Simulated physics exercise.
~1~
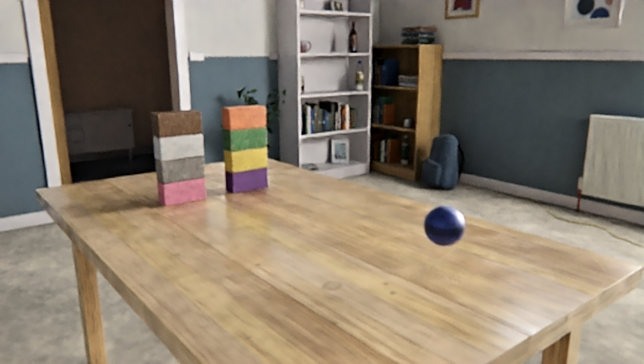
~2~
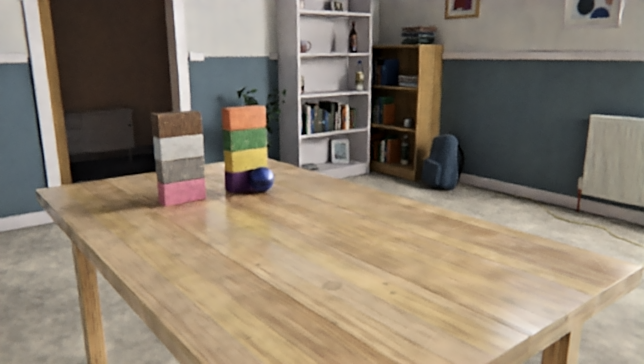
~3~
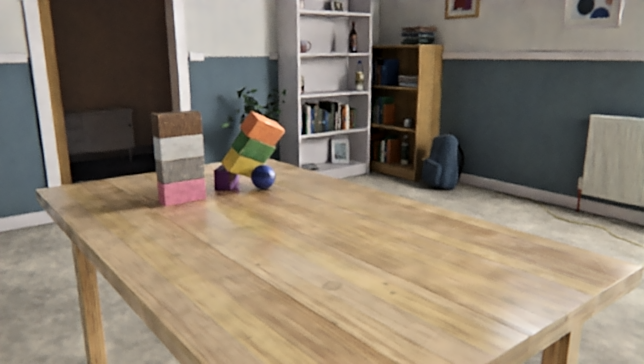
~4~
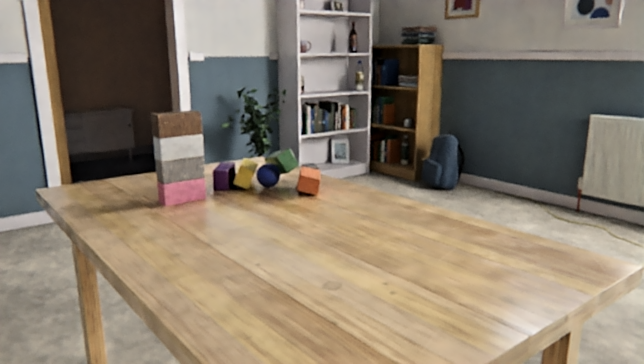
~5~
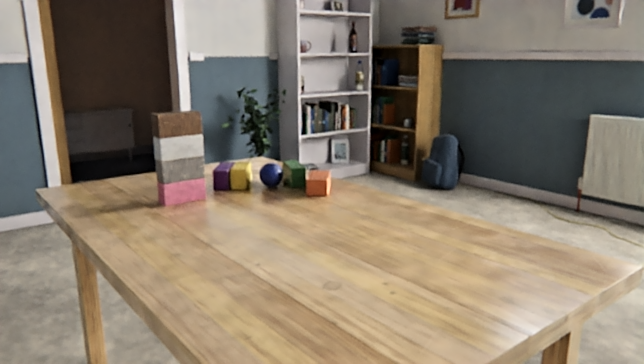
A dark blue ball hangs in the air above the right side of a long wooden table, seen from a fixed, slightly raised view in a room with shelves, a backpack and a radiator. Two block stacks stand at the table's far left, one brown, white, grey and pink, the other orange, green, yellow and purple. The ball flies left and strikes the base of the colourful stack. Its upper three blocks lean and tumble rightward over the ball. Finally, purple, yellow, the ball, green and orange rest in a row, while the left stack stands untouched.
